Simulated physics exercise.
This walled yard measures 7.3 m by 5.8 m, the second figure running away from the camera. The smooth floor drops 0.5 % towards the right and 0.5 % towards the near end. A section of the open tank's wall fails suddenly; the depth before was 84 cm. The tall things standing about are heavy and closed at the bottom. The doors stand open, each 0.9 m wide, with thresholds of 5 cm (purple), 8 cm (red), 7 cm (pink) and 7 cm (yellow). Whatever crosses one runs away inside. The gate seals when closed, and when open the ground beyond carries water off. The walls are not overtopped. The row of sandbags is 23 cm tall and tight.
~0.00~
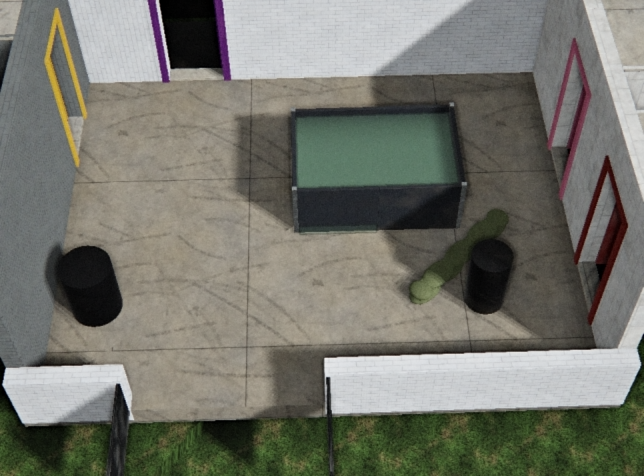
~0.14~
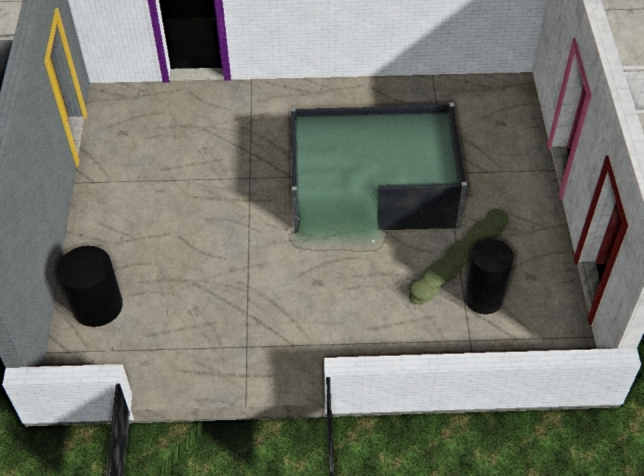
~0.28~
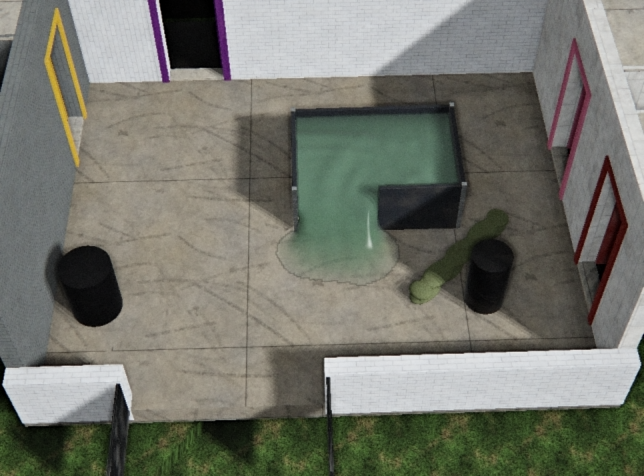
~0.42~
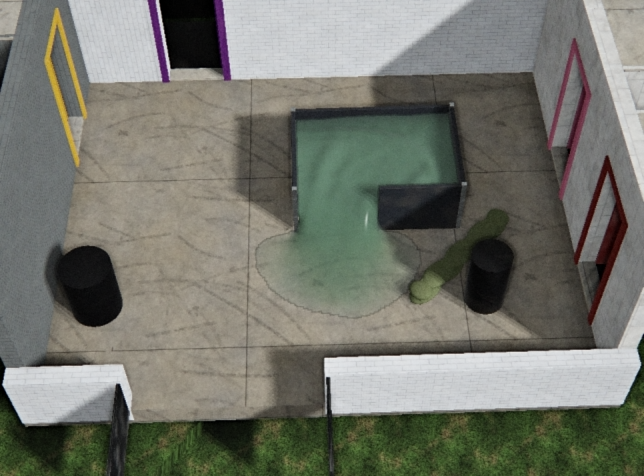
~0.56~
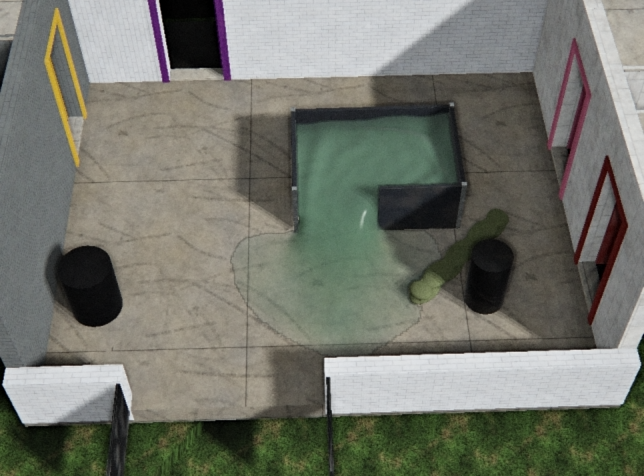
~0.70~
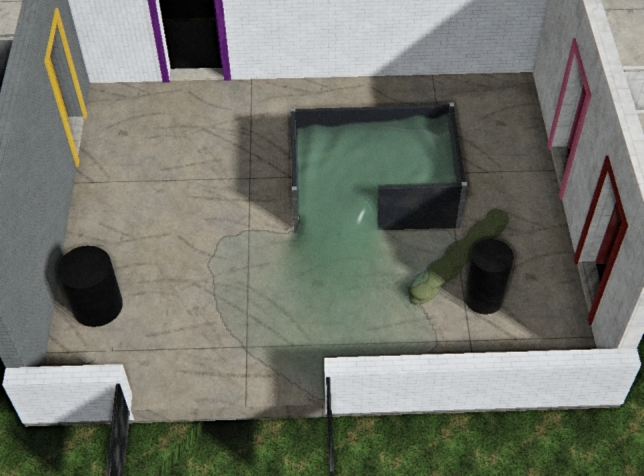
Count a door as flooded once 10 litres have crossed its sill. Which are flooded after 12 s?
Door by door: At the purple door it keeps below the limit; at the red door it exceeds the limit; at the pink door it keeps below the limit; at the yellow door it stays under the limit.
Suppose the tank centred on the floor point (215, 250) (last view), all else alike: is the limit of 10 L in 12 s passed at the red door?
Then: Red under.
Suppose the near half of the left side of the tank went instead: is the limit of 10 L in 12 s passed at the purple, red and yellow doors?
Then: Purple above, red not over, yellow past it.
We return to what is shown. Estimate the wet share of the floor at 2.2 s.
Near 35 per cent is wet.
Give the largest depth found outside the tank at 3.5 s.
About 24 cm.
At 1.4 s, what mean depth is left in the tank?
About 50 cm.
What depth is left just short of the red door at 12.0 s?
About 6.0 cm.
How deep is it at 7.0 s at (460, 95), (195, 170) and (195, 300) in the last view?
In that order: 6, 1 and 3 cm.
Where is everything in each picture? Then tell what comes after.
Still water, 84 cm deep, in the open tank at (376, 150), in the first picture.
The front is at (293, 236), 0.7 m from the gap at (338, 213); 0.3 m2 of floor is under water; 84 cm left at the back of the open tank, in the second picture.
Water pours out at (338, 216) and has run 1.0 m, to (378, 273); typically 13 cm deep outside, 82 cm at the open tank's back, in the third picture.
Water pours out at (338, 217) and has run 1.5 m, to (368, 309); typically 10 cm deep outside, 75 cm at the open tank's back, in the fourth picture.
The front is at (362, 351), 2.1 m from the gap at (338, 218); 4.2 m2 of floor is under water; 72 cm left at the back of the open tank, in the fifth picture.
The front is at a hidden place, 2.7 m from the gap at (338, 218); 6.1 m2 of floor is under water; 71 cm left at the back of the open tank, in the sixth picture.
After 1.4 s water covers 25 % of the floor and is deepest (44 cm) near (326, 235); purple door not reached, red door not reached, pink door not reached, yellow door not reached.
After 2.2 s water covers 35 % of the floor and is deepest (32 cm) near (345, 375); purple door not reached, red door not reached, pink door not reached, yellow door not reached.
After 3.5 s water covers 40 % of the floor and is deepest (24 cm) near (594, 380); purple door not reached, red door 14 cm at the sill, 14 L in, pink door 2 cm at the sill, 0 L in, yellow door not reached.
After 7.0 s water covers 60 % of the floor and is deepest (14 cm) near (594, 380); purple door not reached, red door 9 cm at the sill, 48 L in, pink door 7 cm at the sill, 0 L in, yellow door 1 cm at the sill, 0 L in.
After 12.0 s water covers 80 % of the floor and is deepest (8 cm) near (594, 380); purple door 2 cm at the sill, 0 L in, red door 6 cm at the sill, 51 L in, pink door 3 cm at the sill, 0 L in, yellow door 1 cm at the sill, 0 L in.
